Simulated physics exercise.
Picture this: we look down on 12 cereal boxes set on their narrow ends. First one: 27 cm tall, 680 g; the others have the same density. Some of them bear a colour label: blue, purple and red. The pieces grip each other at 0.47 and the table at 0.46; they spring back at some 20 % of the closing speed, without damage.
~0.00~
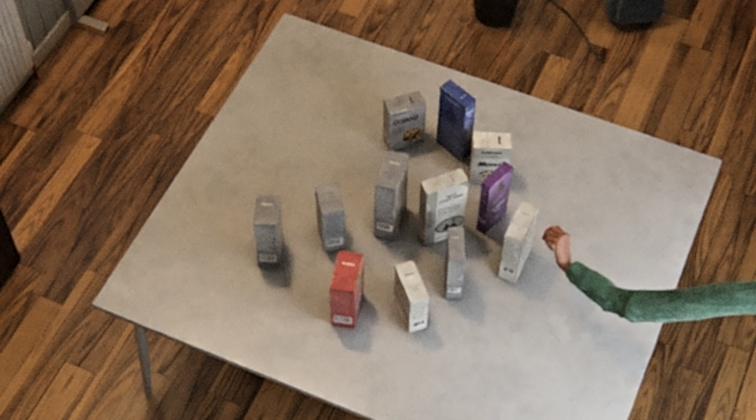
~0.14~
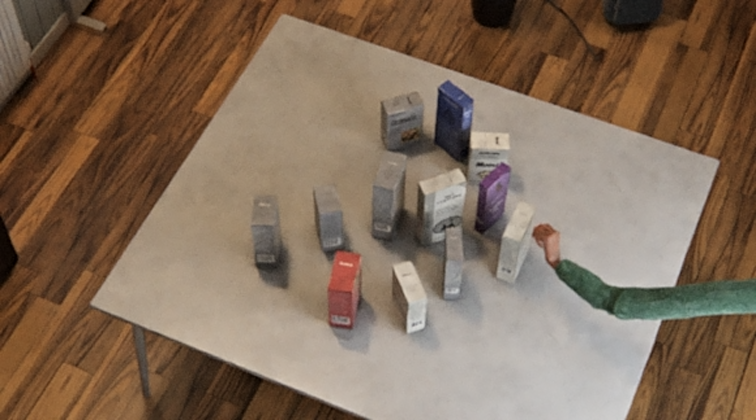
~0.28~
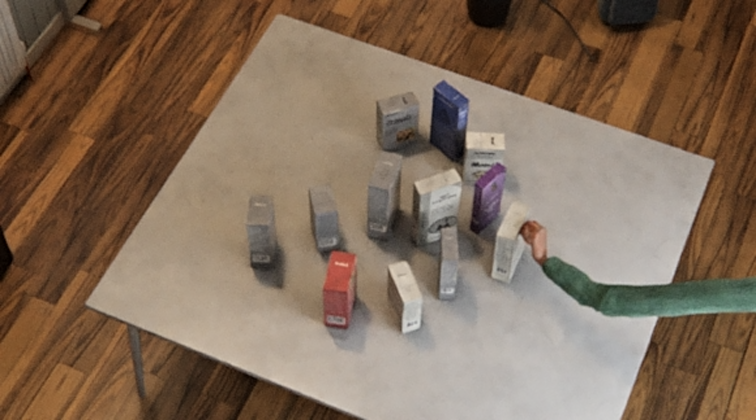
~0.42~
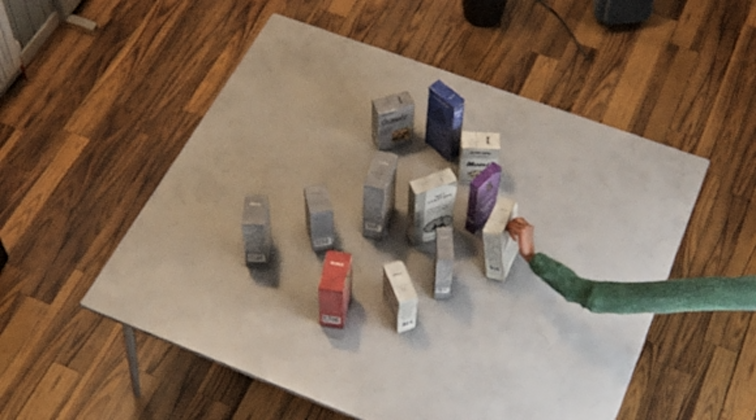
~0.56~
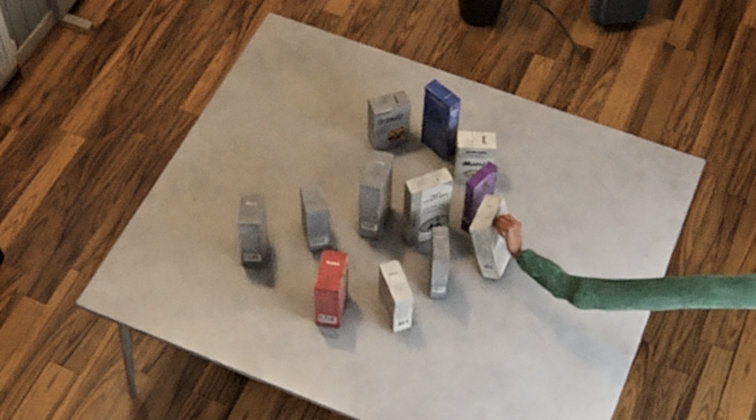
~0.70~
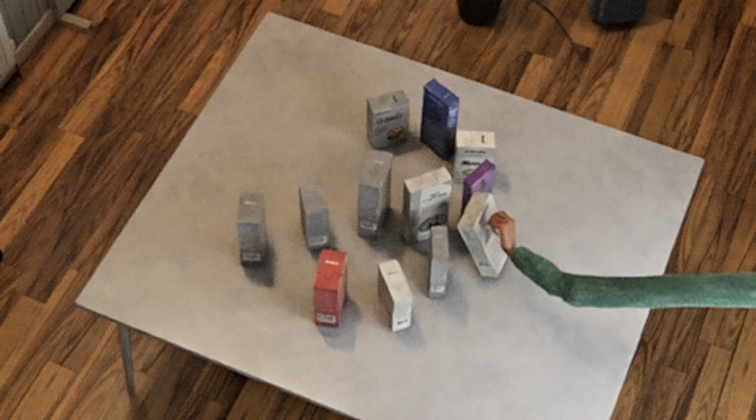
Green-sleeved arm reaching in from the right and pushing a white box, tilting it leftward beside a purple box on a grey table.
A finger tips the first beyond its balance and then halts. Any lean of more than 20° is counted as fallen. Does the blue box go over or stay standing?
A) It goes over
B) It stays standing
Option B: It stays standing.
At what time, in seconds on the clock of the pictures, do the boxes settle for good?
At about 3.0 s.
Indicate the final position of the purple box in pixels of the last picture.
About (439, 190).
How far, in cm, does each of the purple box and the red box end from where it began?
The purple one ends 20 cm from its start and the red one 0 cm.
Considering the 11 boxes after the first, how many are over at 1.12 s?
Number at that point: 1 in total.
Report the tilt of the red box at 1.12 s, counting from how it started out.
Rotation: Approx. 0°.
By 1.12 s, 1 of the 11 other boxes over; blue box unmoved; purple box lying flat.
By 2.54 s, 4 of the 11 other boxes over; blue box unmoved; purple box lying flat.
When it is over (3.4 s), 5 of the 11 other boxes over; blue box unmoved; purple box lying flat; red box unmoved. Six left standing. In pixels of the last frame, middles, blue box near (439, 120), purple box near (439, 190).
